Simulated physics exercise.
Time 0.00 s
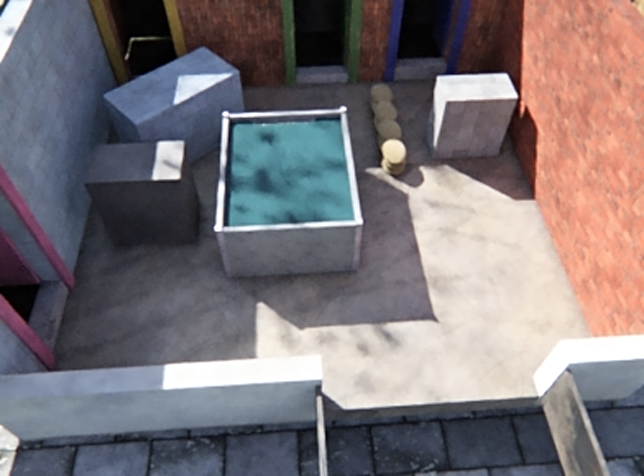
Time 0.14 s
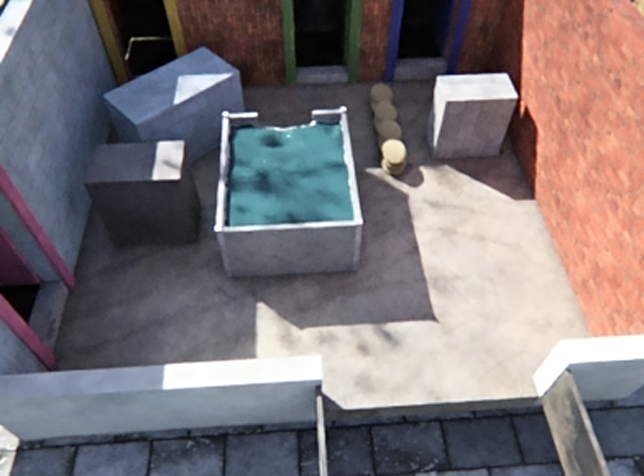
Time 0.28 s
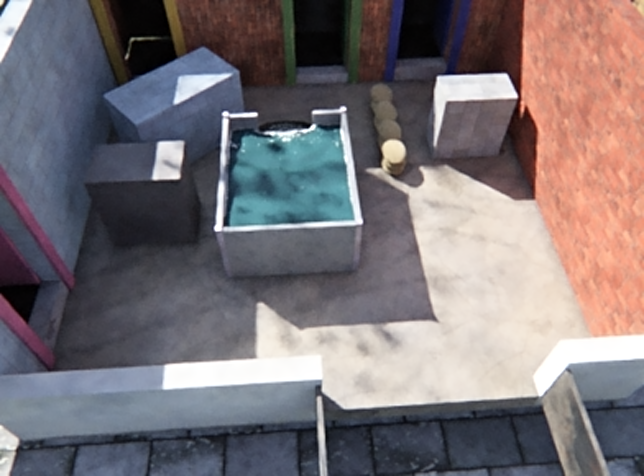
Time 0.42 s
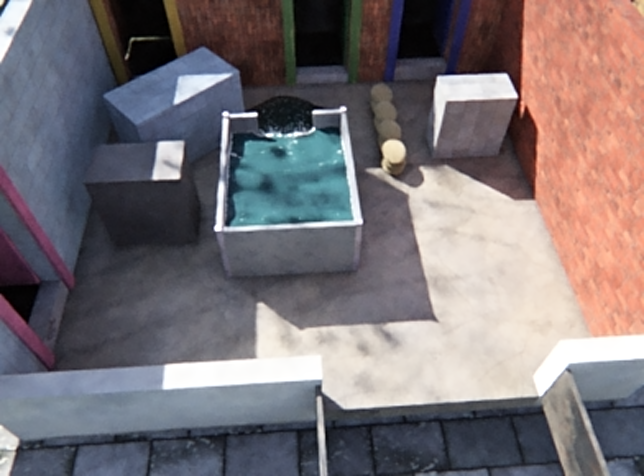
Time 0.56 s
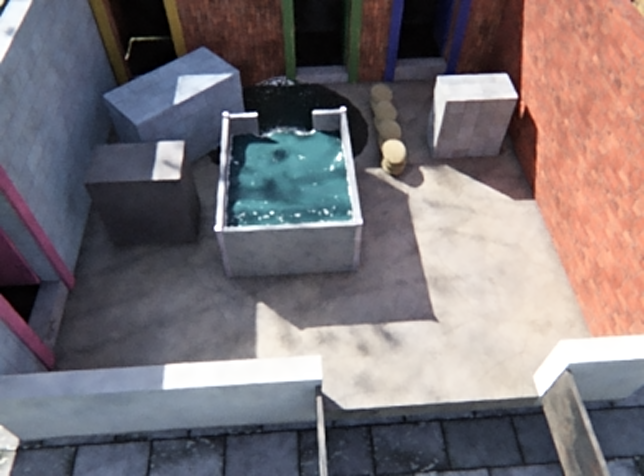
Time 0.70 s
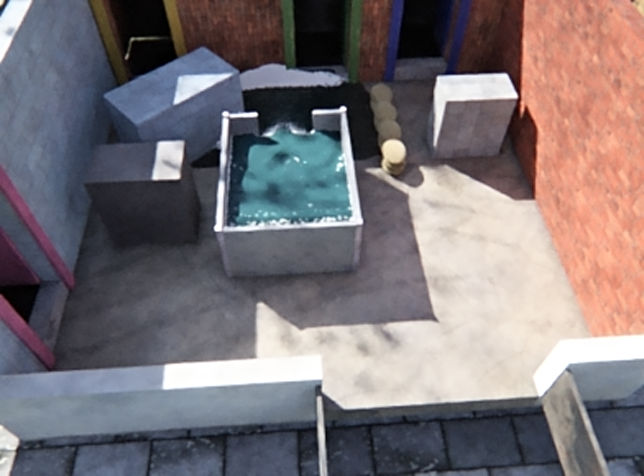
Water pours from the far side of the open tank and spreads across the yard floor.
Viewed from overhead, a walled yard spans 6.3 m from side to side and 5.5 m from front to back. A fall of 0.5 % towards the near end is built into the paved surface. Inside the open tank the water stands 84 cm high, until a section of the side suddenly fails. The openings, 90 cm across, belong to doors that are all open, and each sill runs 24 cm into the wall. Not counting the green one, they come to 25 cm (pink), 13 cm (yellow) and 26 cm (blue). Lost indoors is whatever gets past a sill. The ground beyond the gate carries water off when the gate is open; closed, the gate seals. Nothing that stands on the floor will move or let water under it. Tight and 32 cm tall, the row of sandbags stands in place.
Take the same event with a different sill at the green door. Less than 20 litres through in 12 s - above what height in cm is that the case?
Above about 32 cm.
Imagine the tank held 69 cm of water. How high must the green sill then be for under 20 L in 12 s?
About 25 centimetres.
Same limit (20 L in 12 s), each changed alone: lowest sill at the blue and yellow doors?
Some 8.5 cm for blue, some 15 cm for yellow.
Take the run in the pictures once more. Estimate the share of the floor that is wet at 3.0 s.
Wet share: Around 45 %.
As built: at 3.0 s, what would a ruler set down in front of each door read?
In cm - pink: 0, yellow: 11, green: 24, blue: 13.
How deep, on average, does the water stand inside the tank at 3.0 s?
It averages close to 37 centimetres.
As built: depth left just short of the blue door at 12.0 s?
It comes to about 8.0 centimetres deep.
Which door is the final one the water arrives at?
Door: Pink.
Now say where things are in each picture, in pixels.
The open tank at (287, 169) is whole and still, 84 cm deep; the green door at (322, 30) is dry, in the first frame.
Water pours out on the far side and has run 0.3 m, to a hidden place; about 13 cm deep outside, 84 cm at the back, in the second frame.
The front is at a hidden place, 0.9 m from the gap on the far side; 0.8 m2 of floor is wet, 84 cm left at the back, in the third frame.
The front is at (280, 99), 1.5 m from the gap on the far side; 2.0 m2 of floor is wet, 83 cm left at the back, in the fourth frame.
Water pours out on the far side and has run 1.9 m, to (255, 87); about 7 cm deep outside, 75 cm at the back, in the fifth frame.
The gap is on the far side, the front 2.1 m out at (352, 83); the back of the open tank holds 71 cm; water is at the green door at (322, 30), in the sixth frame.
After 1.4 s water covers 25 % of the floor, deepest (45 cm) near (259, 89); 35 cm at the green door, 46 litres in over its 17 cm sill.
After 3.0 s water covers 45 % of the floor, deepest (27 cm) near (129, 100); 24 cm at the green door, 157 litres in over its 17 cm sill.
After 12.0 s water covers 95 % of the floor, deepest (11 cm) near (484, 128); 8 cm at the green door, 186 litres in over its 17 cm sill.
At the green door as built, the water arrived by 0.7 s and peaked near 37 cm at 1.6 s.
Run again over the same 12 s with other heights there, 42 litres in over 28 cm, 2 litres over 38 cm. The limit of 20 litres is kept from about 32 cm up.
